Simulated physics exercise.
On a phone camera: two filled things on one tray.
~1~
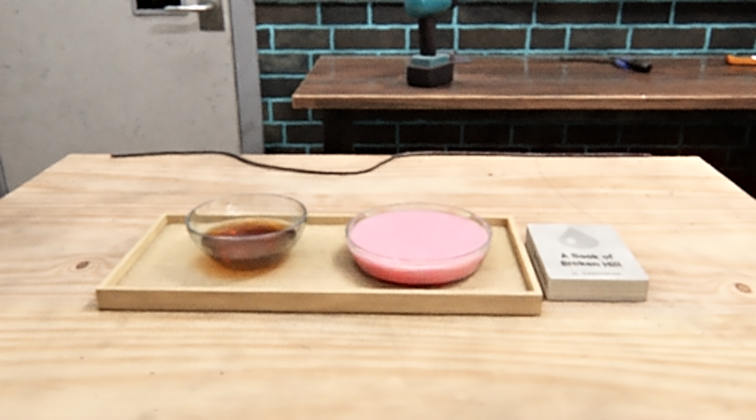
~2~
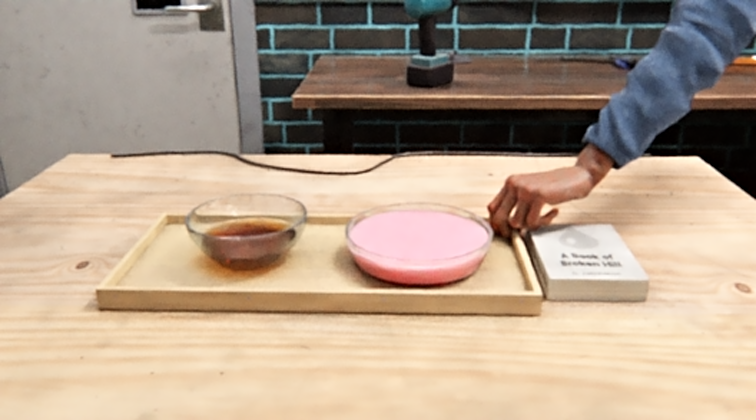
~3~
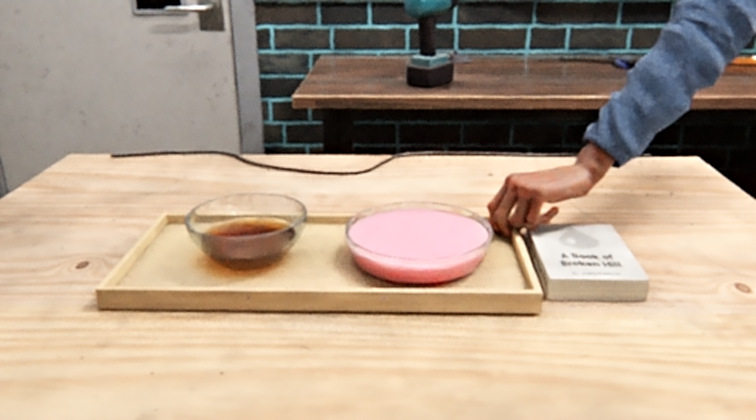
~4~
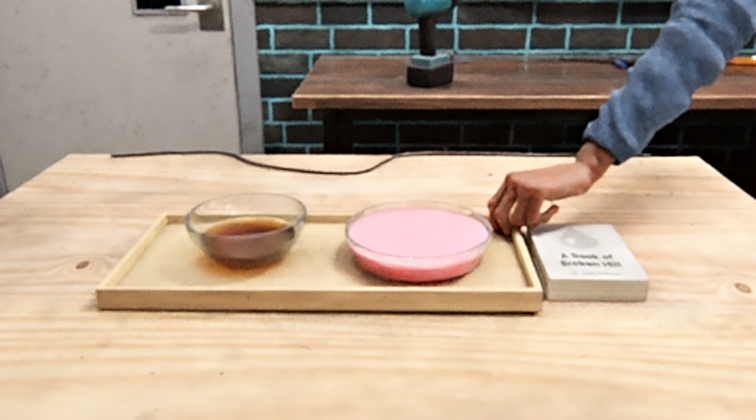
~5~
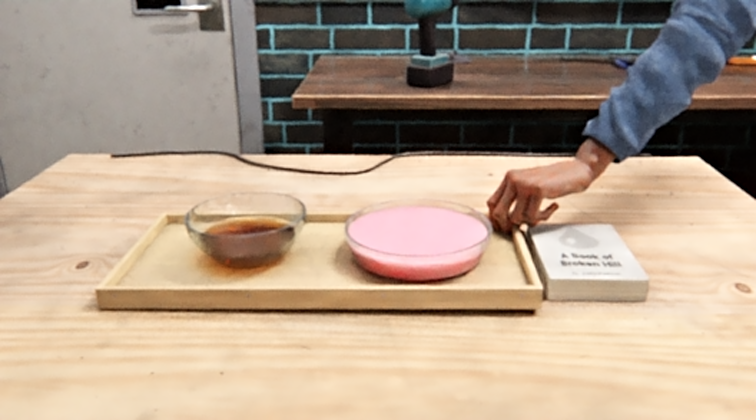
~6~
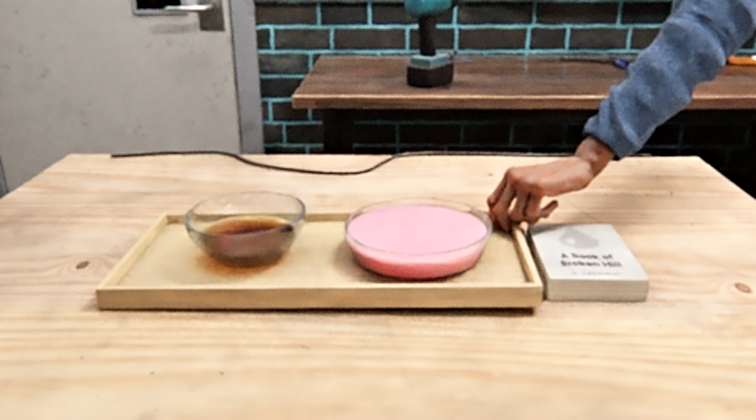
A hand reaches in from the right and grips the tray's end, barely moving it.
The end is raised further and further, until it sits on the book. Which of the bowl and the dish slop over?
In the end bowl: All stays in; dish: All stays in.
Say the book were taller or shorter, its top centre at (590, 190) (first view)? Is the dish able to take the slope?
It sloshes out.
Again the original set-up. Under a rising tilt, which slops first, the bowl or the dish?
I'd point to the dish.
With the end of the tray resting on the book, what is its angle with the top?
Roughly 4 degrees.
A moment on, the tray slopes by about 2°; bowl, all is still inside; dish, all is still inside.
Further on, the tray slopes by about 5°; bowl, all is still inside; dish, all is still inside.
When it is over, the tray slopes by about 4°, resting on the book; bowl, all is still inside; dish, all is still inside.
